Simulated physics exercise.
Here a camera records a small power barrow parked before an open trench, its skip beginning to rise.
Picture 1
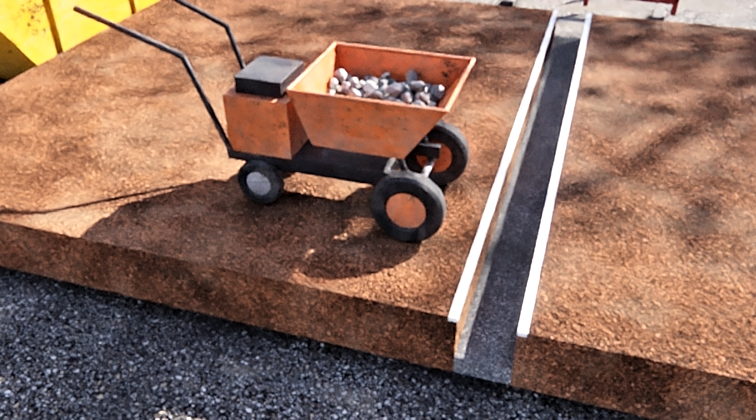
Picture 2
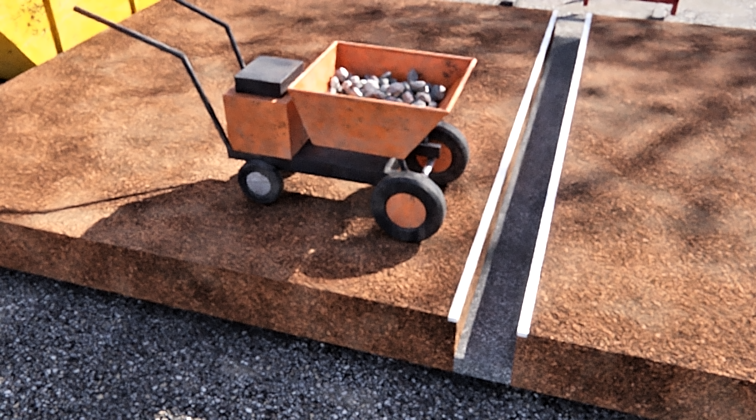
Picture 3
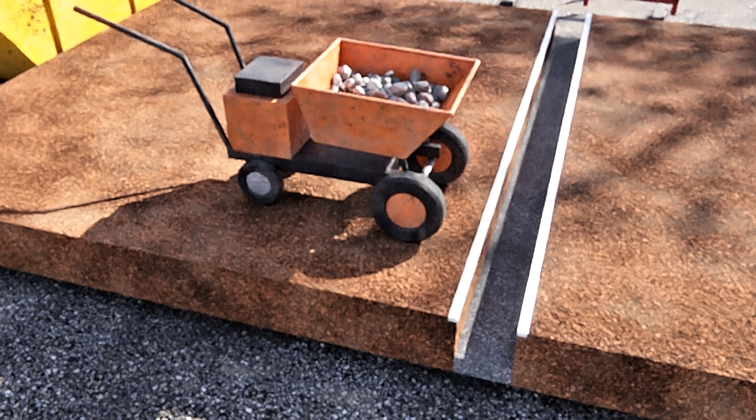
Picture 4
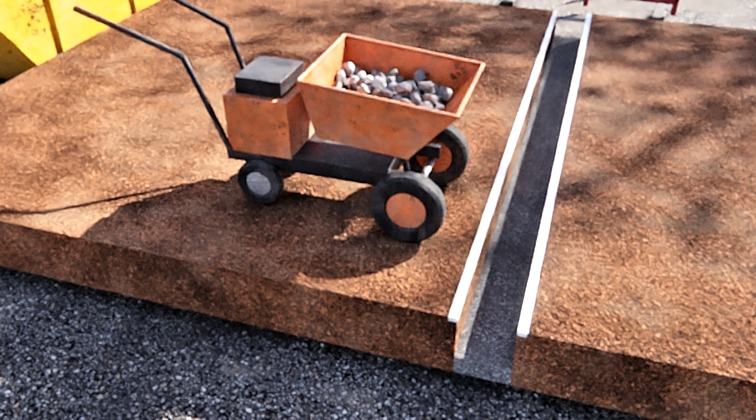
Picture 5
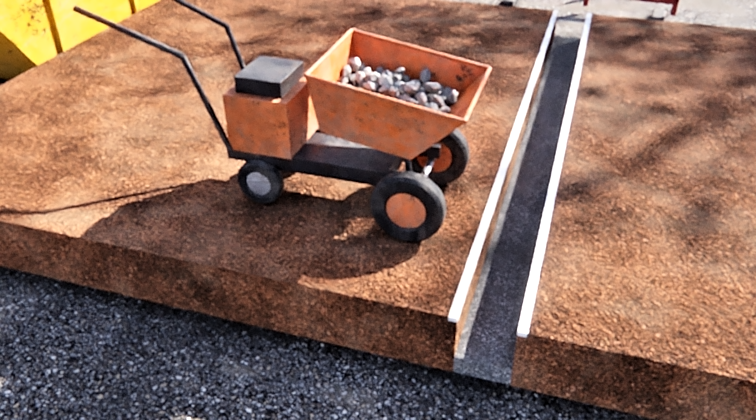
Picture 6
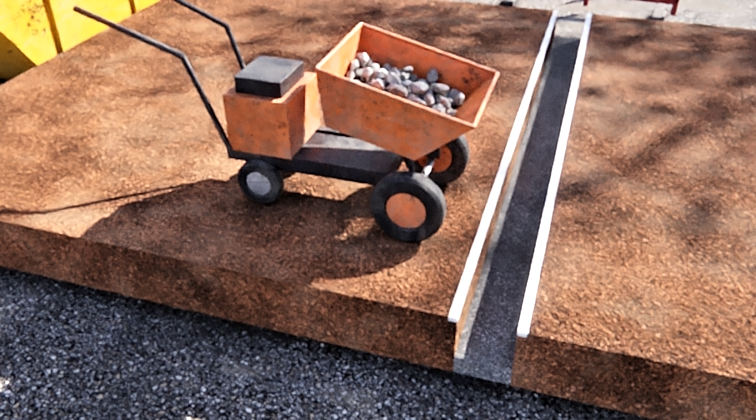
A small orange barrow full of stones stood beside a narrow trench on brown ground, its wheels still, while its skip slowly tilted a little to the right with the stones still inside.
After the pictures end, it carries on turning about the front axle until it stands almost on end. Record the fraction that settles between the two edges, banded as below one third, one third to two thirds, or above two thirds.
Fraction between edges: Below one third.
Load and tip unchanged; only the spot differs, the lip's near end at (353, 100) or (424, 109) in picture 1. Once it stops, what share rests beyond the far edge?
In order, close to 0 and 30 in a hundred.
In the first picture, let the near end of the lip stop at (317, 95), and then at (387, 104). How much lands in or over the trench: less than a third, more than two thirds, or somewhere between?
Less than a third; beyond two thirds.
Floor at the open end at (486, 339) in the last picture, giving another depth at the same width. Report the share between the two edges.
Something like 20 %.
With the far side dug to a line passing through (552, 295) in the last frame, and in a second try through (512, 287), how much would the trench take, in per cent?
The first try comes out at 80 percent and the second at 0 percent.
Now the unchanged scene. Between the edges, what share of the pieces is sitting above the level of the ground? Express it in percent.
Estimate: Near 25 per cent.
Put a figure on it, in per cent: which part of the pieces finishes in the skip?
Roughly 25 per cent.
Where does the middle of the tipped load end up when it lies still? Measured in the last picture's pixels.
At about (560, 228).
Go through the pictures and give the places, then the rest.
Lip of the skip (445, 112), level; top of the load (383, 91), broken stones; first edge of the trench (466, 278); far edge (531, 290), the trench under half as wide as the skip, and about as deep as wide, in the first frame.
Lip of the skip (447, 113), level; top of the load (371, 87), in the second frame.
Lip of the skip (450, 114), tipped barely; top of the load (374, 86), in the third frame.
Lip of the skip (456, 117), tipped barely; top of the load (366, 90), in the fourth frame.
Lip of the skip (464, 122), tipped a little; top of the load (372, 88), in the fifth frame.
Lip of the skip (473, 128), tipped a little; top of the load (378, 75); first edge of the trench (466, 278); far edge (531, 290), in the sixth frame.
Just after the last frame, skip tipped steeply; every one in the skip.
A moment on, skip tipped right over; almost all in the skip; just a few in or heaped over the trench; just a few beyond it.
Further on, skip tipped right over; roughly a third in the skip; about a tenth in or heaped over the trench; roughly half beyond it.
When it is over, skip tipped right over; roughly a quarter in the skip; roughly a quarter in or heaped over the trench; roughly half beyond it.
